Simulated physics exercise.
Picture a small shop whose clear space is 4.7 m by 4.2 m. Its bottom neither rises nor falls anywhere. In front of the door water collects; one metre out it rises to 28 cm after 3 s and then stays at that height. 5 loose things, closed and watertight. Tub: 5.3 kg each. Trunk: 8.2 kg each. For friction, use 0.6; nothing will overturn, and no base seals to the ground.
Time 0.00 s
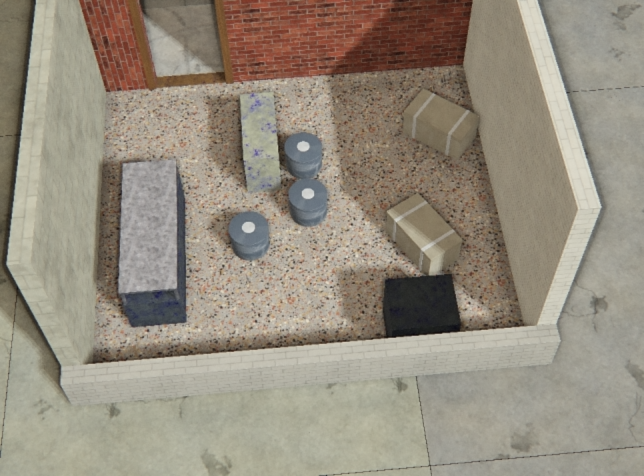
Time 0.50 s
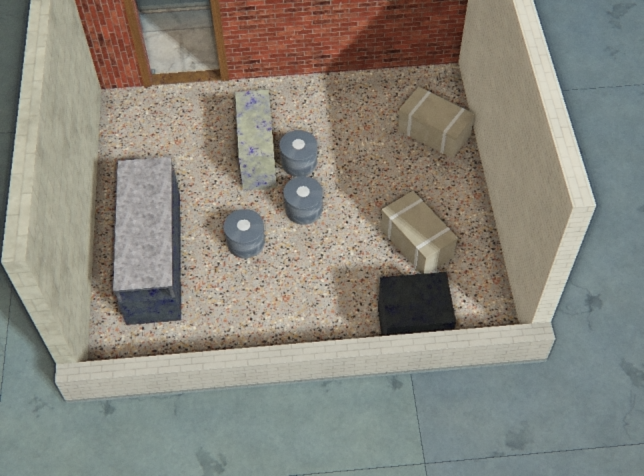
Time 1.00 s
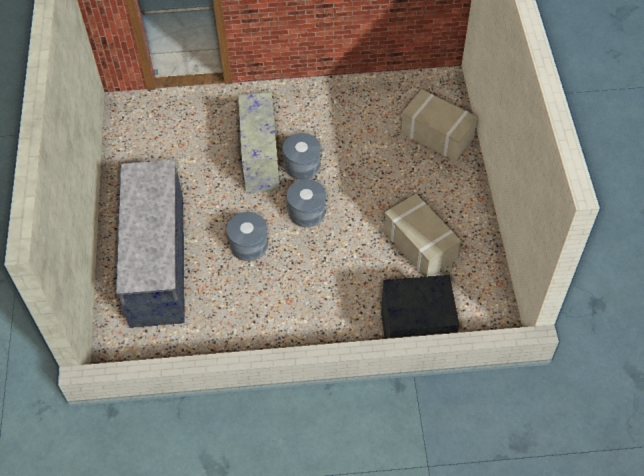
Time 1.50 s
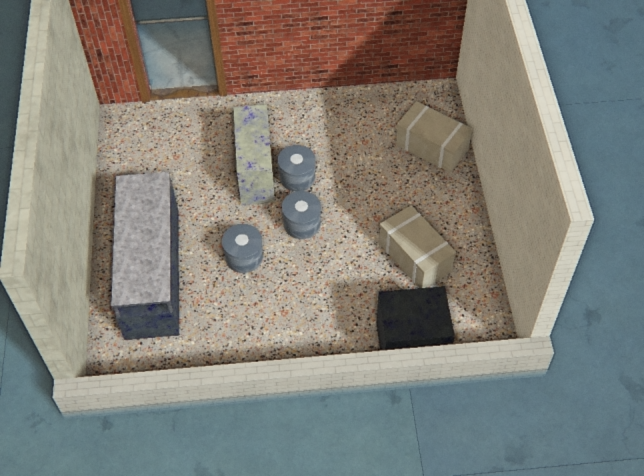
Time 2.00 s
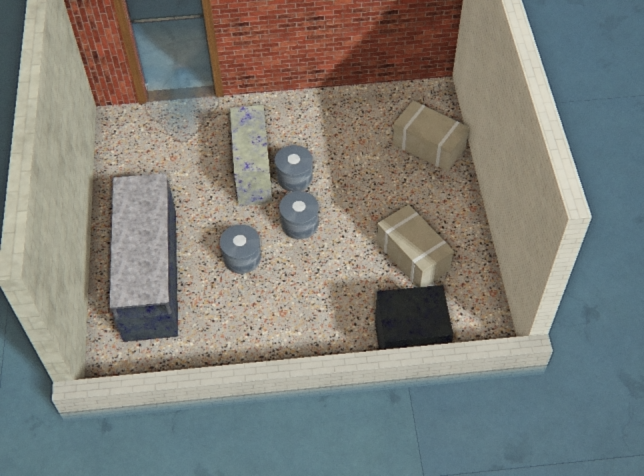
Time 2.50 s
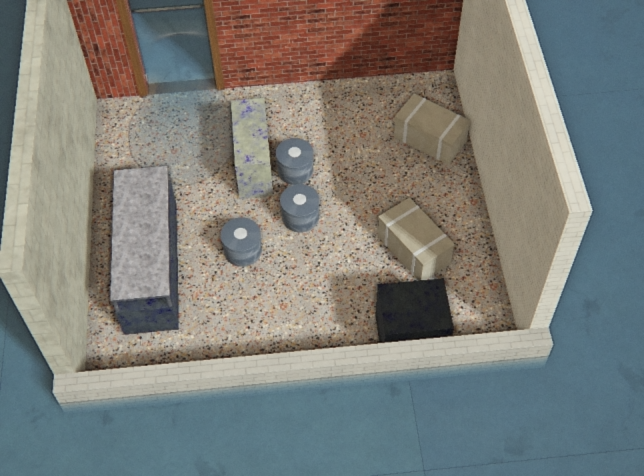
The clip shows a small walled room with a brick back wall, holding gray and black blocks, round stools and two strapped boxes, all staying put while water surrounds the outside and then spreads inward across the floor from the doorway.
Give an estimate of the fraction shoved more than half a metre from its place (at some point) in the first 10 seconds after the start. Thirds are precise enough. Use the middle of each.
It's shaping up to be some of them, a third to two thirds.
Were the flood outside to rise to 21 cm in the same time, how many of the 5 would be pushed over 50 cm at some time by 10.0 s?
You'd get 1 in that case.
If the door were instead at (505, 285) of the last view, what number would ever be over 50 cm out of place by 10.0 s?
The answer would then be 4.
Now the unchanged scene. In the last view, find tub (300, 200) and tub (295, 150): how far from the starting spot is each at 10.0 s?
0 cm, 0 cm.
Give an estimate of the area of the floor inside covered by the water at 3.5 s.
Wet: Near 4.5 m2.
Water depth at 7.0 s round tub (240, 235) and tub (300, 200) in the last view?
Depth approx. 10 cm / 2 cm.
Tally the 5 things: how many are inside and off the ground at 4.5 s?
Of them, 0.
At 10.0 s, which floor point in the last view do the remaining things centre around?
Mean position: Approximately (381, 174).
After 3.5 s 0 of 5 are over 50 cm from their spots; 0 afloat.
After 4.5 s 1 of 5 are over 50 cm from their spots; 0 afloat.
After 7.0 s 1 of 5 are over 50 cm from their spots; 1 afloat.
After 10.0 s 2 of 5 are over 50 cm from their spots, and 2 have been at some point; 3 afloat.
